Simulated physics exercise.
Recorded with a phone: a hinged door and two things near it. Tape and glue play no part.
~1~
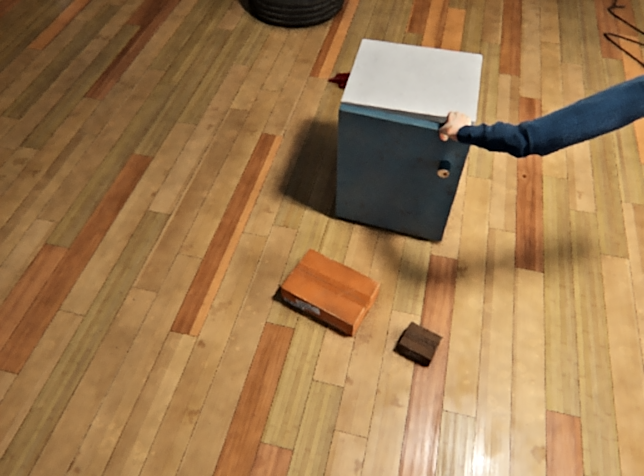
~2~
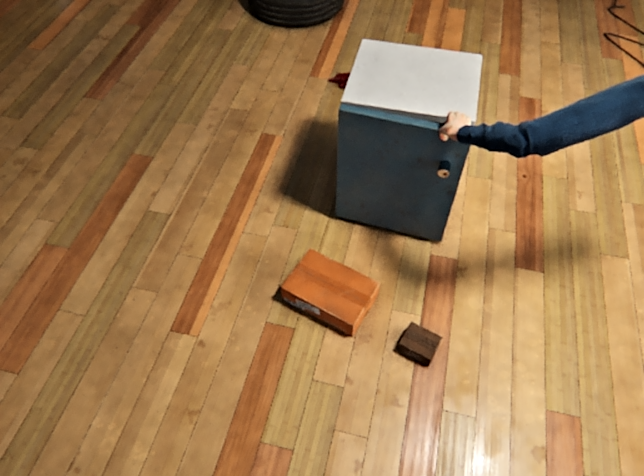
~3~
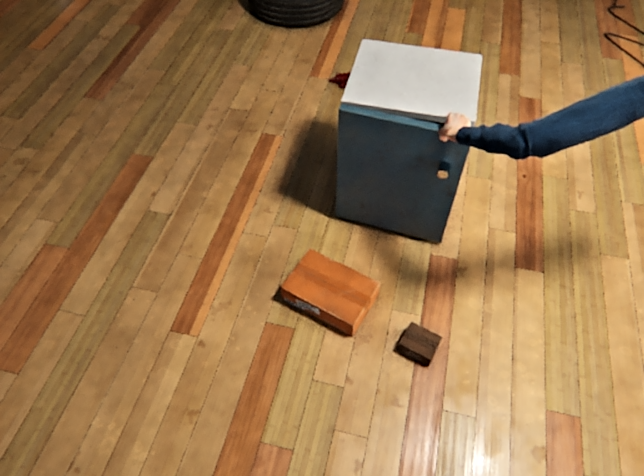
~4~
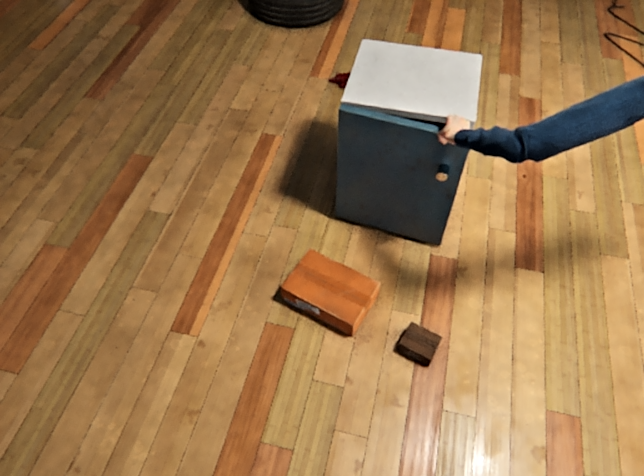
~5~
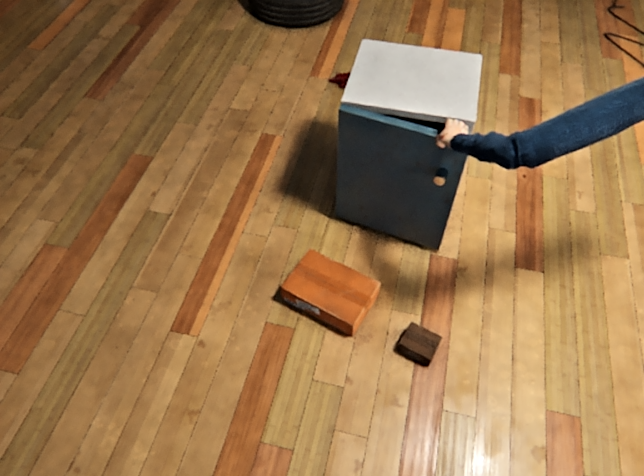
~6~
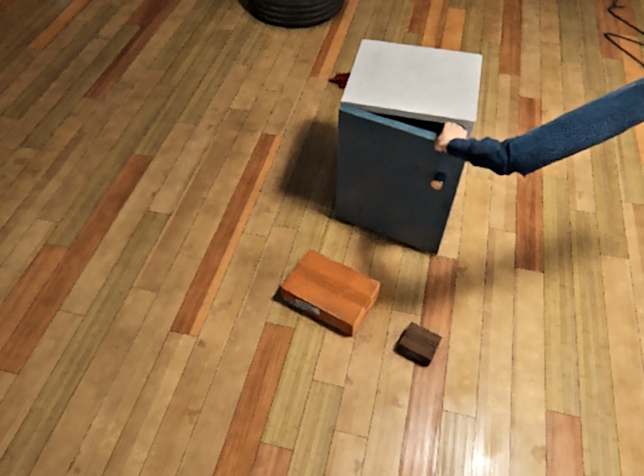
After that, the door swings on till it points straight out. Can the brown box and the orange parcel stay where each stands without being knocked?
Outcome: The brown box is going to be okay; the orange parcel is going to get jostled.
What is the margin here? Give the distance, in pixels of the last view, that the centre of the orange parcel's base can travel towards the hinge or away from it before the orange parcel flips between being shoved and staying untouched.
Go down by close to 48 pixels and it flips.
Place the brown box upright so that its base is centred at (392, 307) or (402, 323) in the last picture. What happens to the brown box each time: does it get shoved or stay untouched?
Result for the brown box: Takes a hit, then avoids any contact.
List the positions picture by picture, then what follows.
In the first frame, door 4° open; brown box (420, 344); orange parcel (330, 291); door (394, 183).
In the second frame, door 4° open; orange parcel (330, 291); door (394, 183).
In the third frame, door 5° open; brown box (420, 344); door (394, 184).
In the fourth frame, door 7° open; orange parcel (330, 291); door (394, 185).
In the fifth frame, door 10° open; brown box (420, 344); door (393, 188).
In the sixth frame, door 13° open; brown box (420, 344); orange parcel (330, 291); door (391, 190).
Then, 1.68 s after the last picture, door 66° open; brown box at rest near (420, 344); orange parcel moved a little near (307, 294).
At rest, the brown box remains where it is, near (420, 344); the orange parcel is pushed along, near (262, 292).
